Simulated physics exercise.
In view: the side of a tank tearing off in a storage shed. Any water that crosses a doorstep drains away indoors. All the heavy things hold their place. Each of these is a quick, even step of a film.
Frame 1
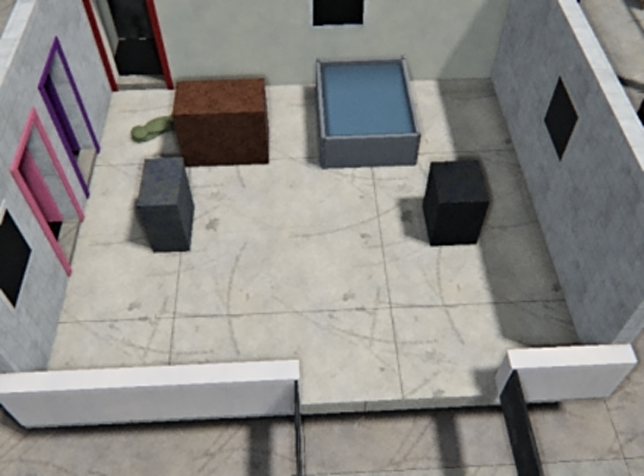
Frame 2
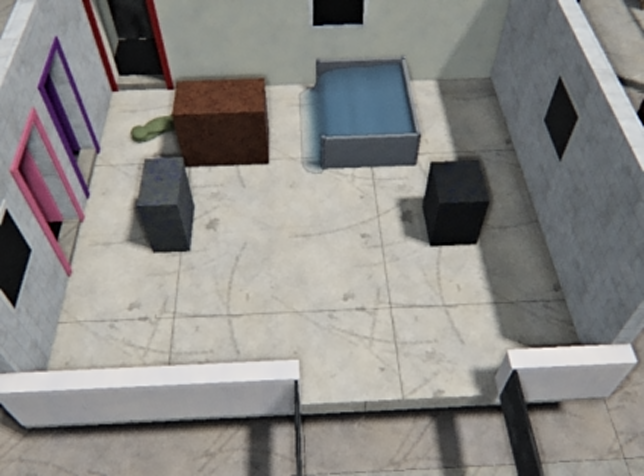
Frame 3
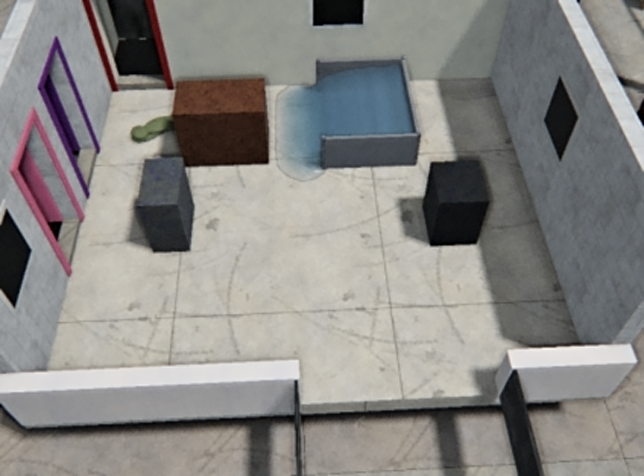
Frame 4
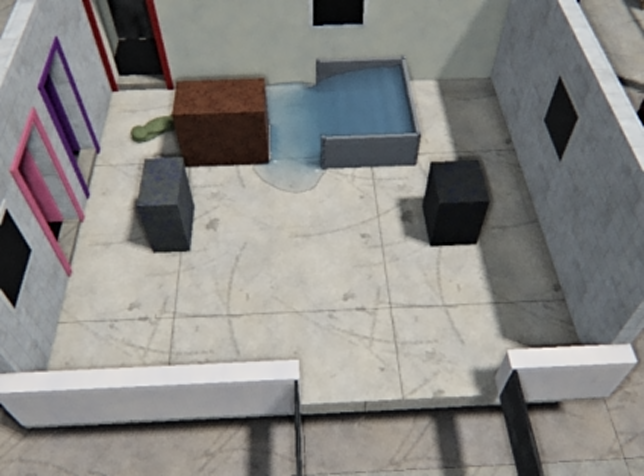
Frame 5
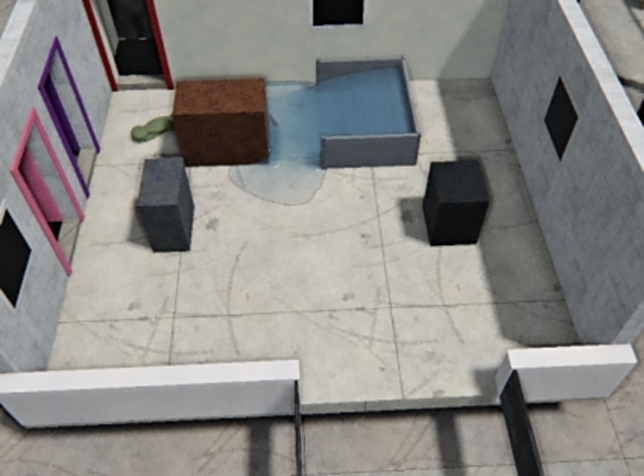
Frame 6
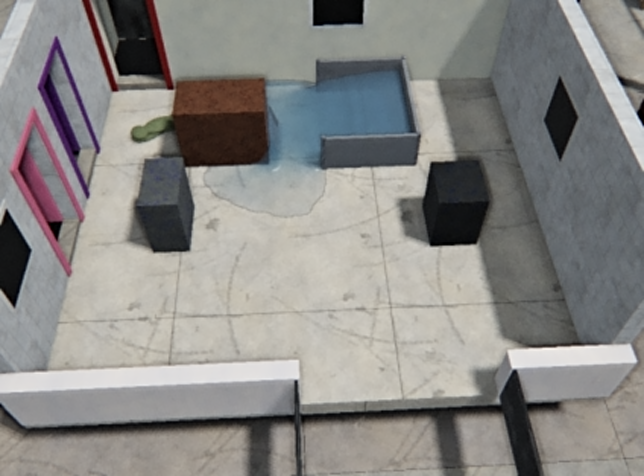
Storage shed with a grey tank losing its left side, blue water pouring out leftward against a brown block and spreading forward across the pale floor.
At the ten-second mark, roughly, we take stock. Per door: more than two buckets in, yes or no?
Purple door no, pink door no, red door no.
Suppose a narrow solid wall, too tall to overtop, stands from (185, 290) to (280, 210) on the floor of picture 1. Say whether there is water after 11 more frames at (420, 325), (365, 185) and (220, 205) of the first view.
Taking the points in order - unwetted, unwetted, wetted.
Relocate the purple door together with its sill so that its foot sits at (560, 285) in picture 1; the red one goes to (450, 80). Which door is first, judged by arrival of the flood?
The pink one, I'd say.
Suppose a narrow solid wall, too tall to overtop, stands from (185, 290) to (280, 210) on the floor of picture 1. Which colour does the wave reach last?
Answer: The pink one.
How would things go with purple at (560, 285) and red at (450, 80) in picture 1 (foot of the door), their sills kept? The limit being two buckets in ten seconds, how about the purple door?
As for the purple one, it doesn't reach the mark.
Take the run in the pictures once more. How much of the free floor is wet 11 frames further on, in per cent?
Roughly 40 %.
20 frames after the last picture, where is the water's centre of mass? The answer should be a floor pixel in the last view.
Near pixel (238, 169).
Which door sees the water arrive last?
Result: The door marked pink.
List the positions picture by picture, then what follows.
The first frame shows still water in the tank at (365, 99).
In the second frame, the front is at (320, 171), out from the gap at (322, 119).
In the third frame, the front is at (298, 86), out from the gap at (322, 121).
In the fourth frame, water pours out at (322, 121) and has run to (269, 179).
In the fifth frame, the front is at a hidden place, out from the gap at (322, 121).
In the sixth frame, the front is at a hidden place, out from the gap at (322, 121).
A moment on, water covers 25 % of the floor; the purple door not reached, the pink door not reached, the red door wet at the sill, nothing in.
Next, water covers 40 % of the floor; the purple door wet at the sill, nothing in, the pink door wet at the sill, nothing in, the red door wet at the sill, nothing in.
Then, water covers 55 % of the floor; the purple door wet at the sill, nothing in, the pink door wet at the sill, nothing in, the red door under two buckets in.
Later, water covers 60 % of the floor; the purple door wet at the sill, nothing in, the pink door wet at the sill, nothing in, the red door under two buckets in.
In the end, water covers 85 % of the floor; the purple door wet at the sill, nothing in, the pink door wet at the sill, nothing in, the red door under two buckets in.
